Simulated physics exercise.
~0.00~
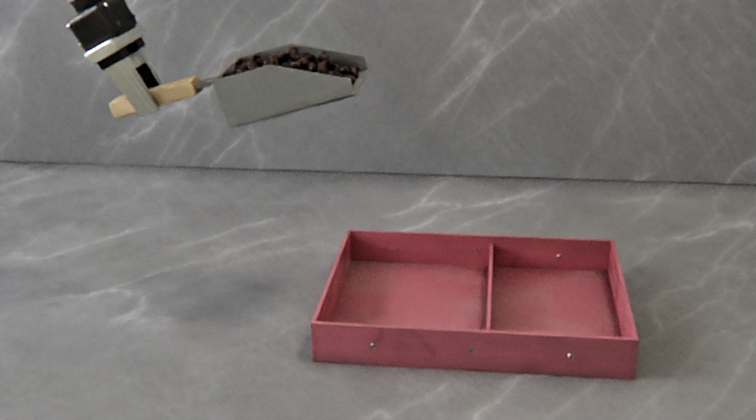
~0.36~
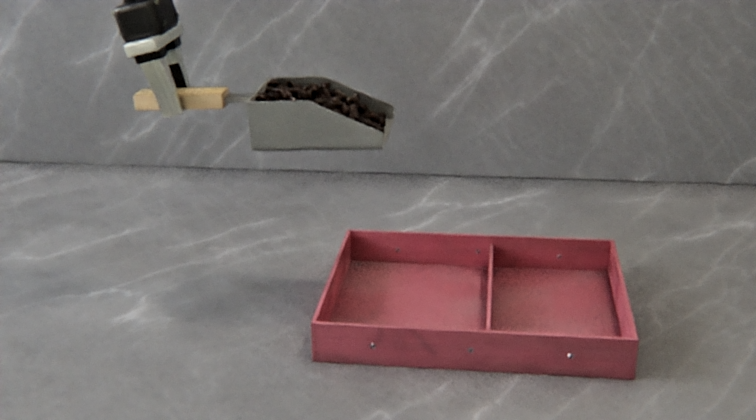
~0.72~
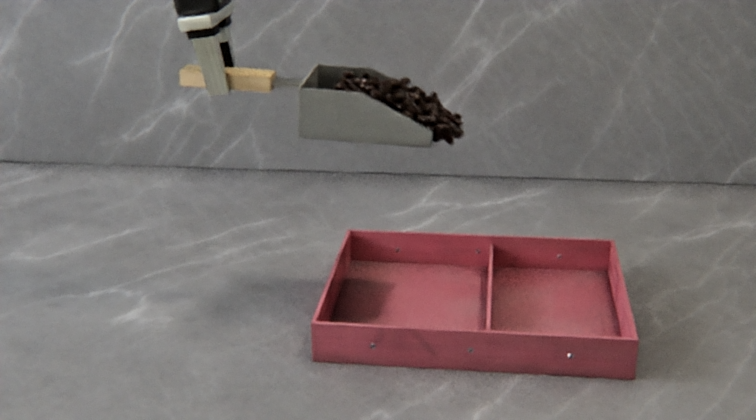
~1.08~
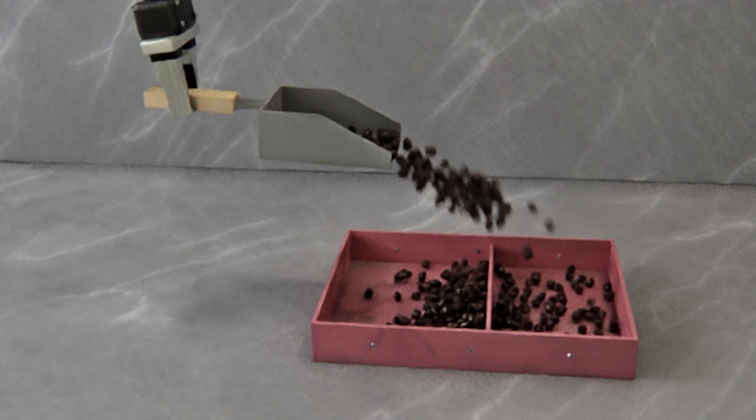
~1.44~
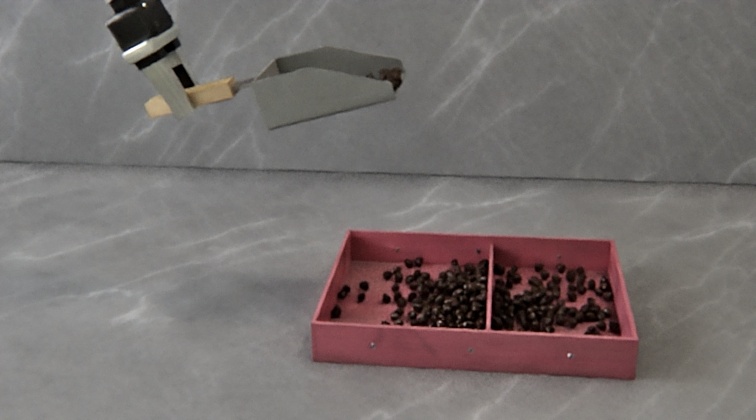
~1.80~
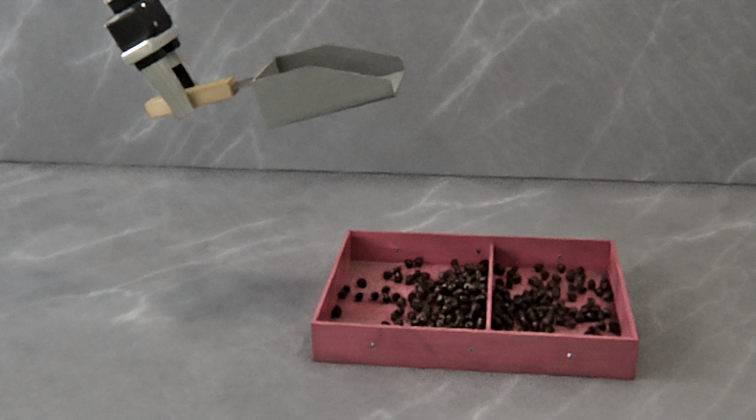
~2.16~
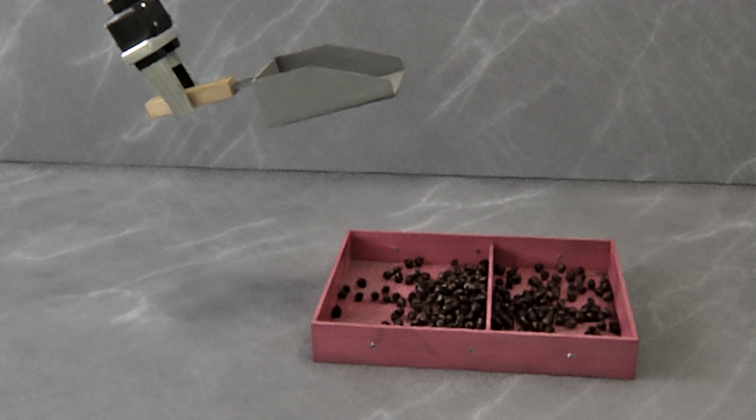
Above a divided red tray, a robot gripper tilts a scoop, spilling dark beans into both sections.
